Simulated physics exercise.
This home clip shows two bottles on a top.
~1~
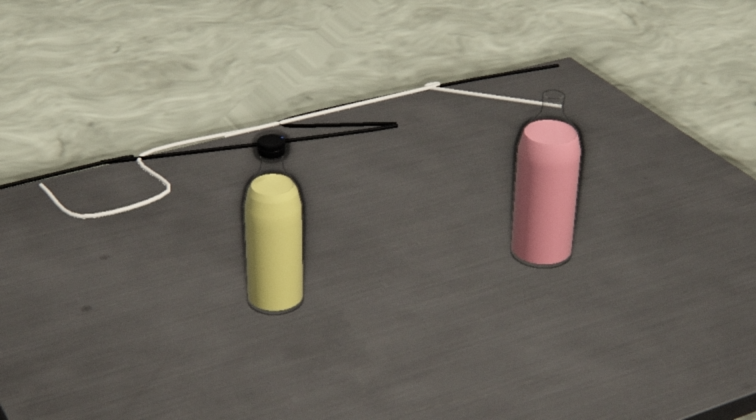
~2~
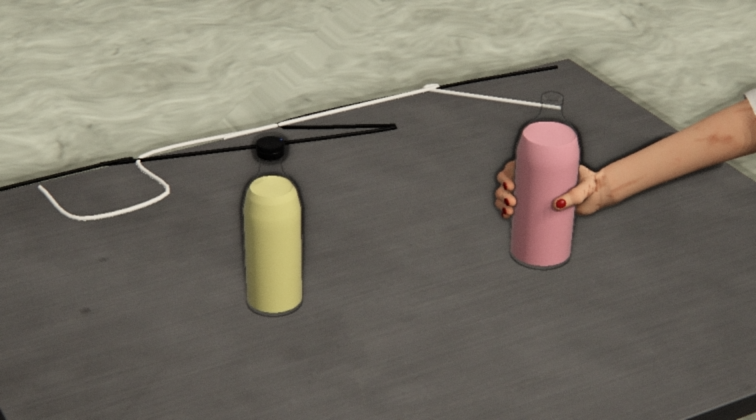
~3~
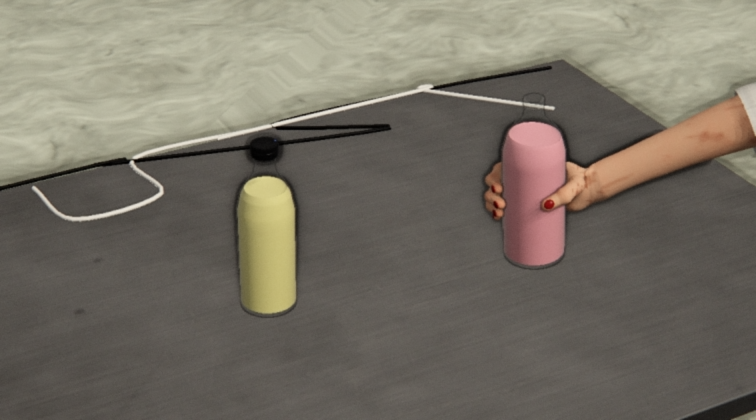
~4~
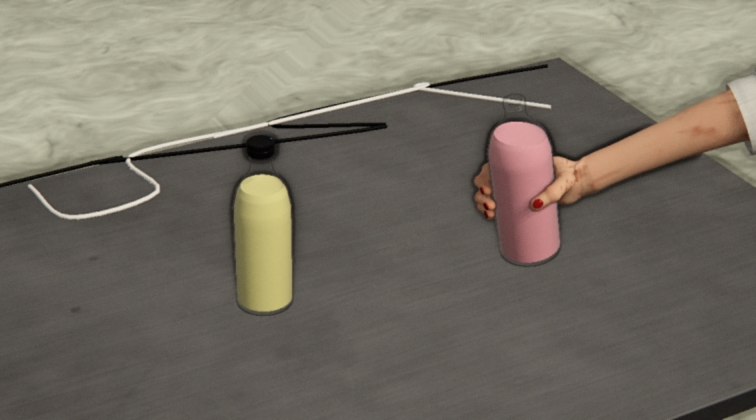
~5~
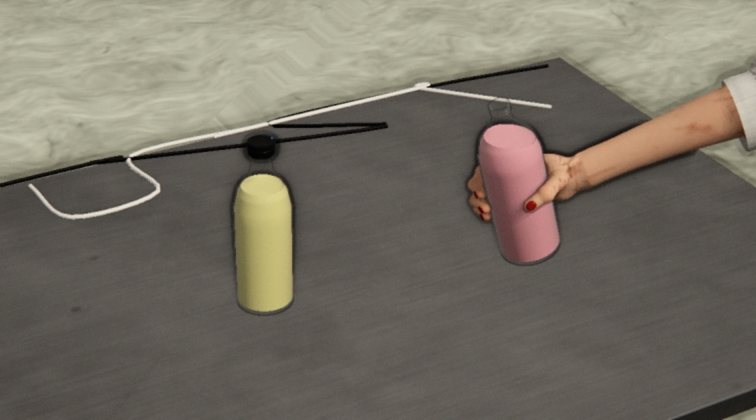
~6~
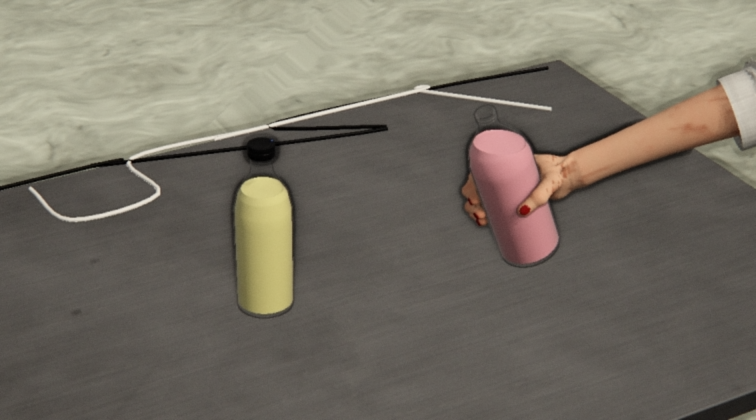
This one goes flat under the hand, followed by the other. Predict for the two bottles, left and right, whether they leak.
Left: Stays leak-free. Right: Leaks.
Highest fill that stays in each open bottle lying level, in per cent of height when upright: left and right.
24 and 28 in a hundred.
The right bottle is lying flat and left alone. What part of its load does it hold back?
35 percent or so.
Soon after, the right bottle is nearly down; right bottle, it is running out of the neck.
Later, the right bottle lies flat; right bottle, it is running out of the neck.
In the end, both lie flat; right bottle, it is running out of the neck; left bottle, nothing comes out.
